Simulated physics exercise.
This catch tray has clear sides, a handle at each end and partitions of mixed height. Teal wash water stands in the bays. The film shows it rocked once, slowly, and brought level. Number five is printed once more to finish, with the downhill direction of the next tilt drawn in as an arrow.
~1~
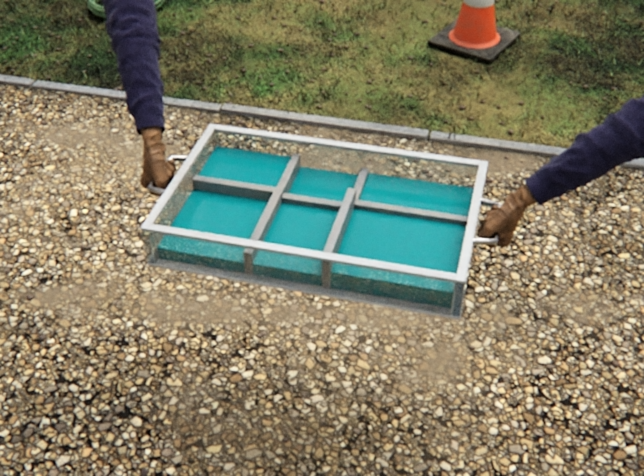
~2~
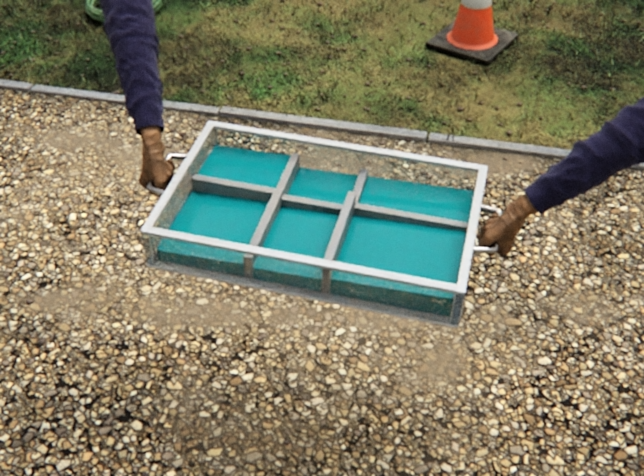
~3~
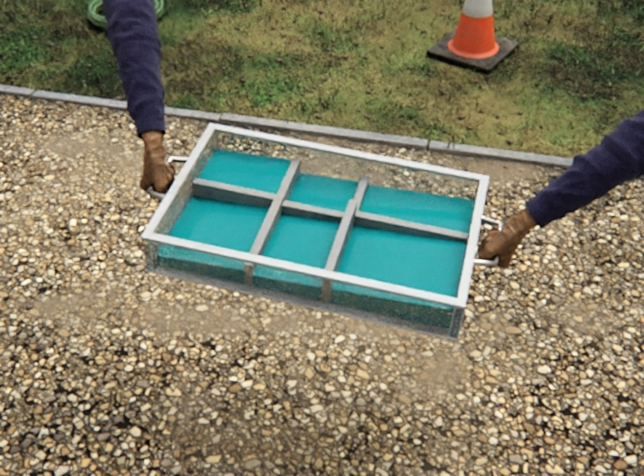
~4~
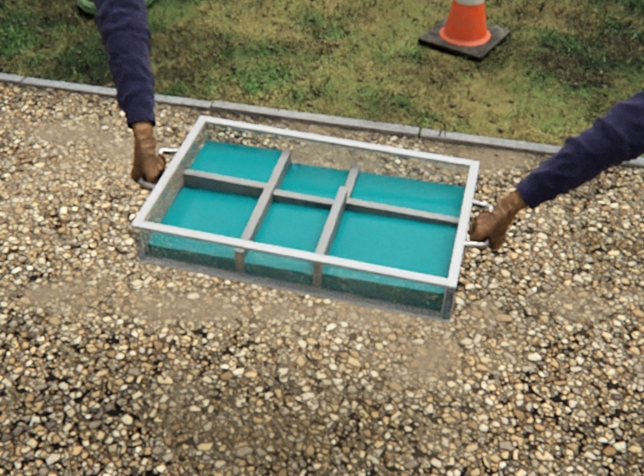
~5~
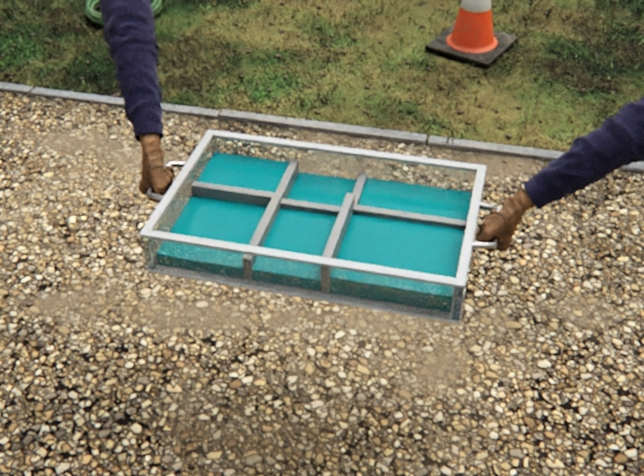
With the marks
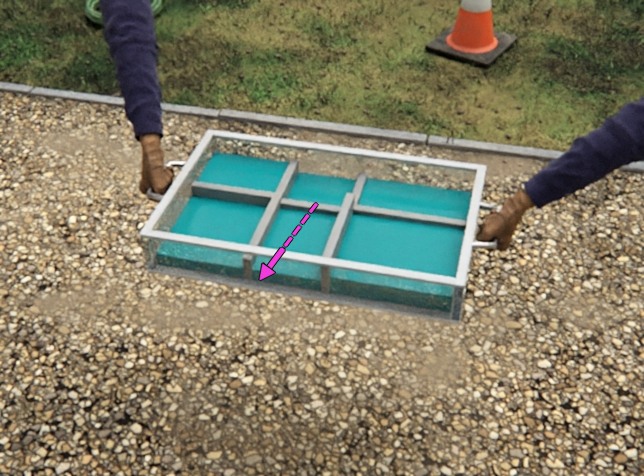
To begin with, two gloved hands in dark sleeves hold a clear-sided, partitioned tray of teal liquid level by its end handles, above pebbly ground beside grass and a traffic cone. The hands tilt it slightly down toward the front right, then ease it back to level.
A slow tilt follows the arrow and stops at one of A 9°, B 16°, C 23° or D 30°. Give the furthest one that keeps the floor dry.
Go for B.
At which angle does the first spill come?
It is C.
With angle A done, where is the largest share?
The front right bay.
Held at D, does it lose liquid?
Yes, that goes wrong.
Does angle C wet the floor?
Yes, that goes wrong.
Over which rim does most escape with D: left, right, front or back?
The front rim.
The tray is level; deepest in the back left bay, at (246, 169), shallowest in the back middle.
Tipped about 3° down to the front right; no wall is crossed.
Tipped about 5° down to the front right; no wall is crossed.
Tipped about 3° down to the front right; no wall is crossed.
The tray is level; deepest in the back left bay, at (245, 175), shallowest in the back middle.
The arrow ends at (263, 275).
With A, nothing spills; the front right bay holds the most.
With B, nothing spills; the front right bay holds the most.
With C, about 5 % goes over the rim.
With D, about 35 % goes over the rim.
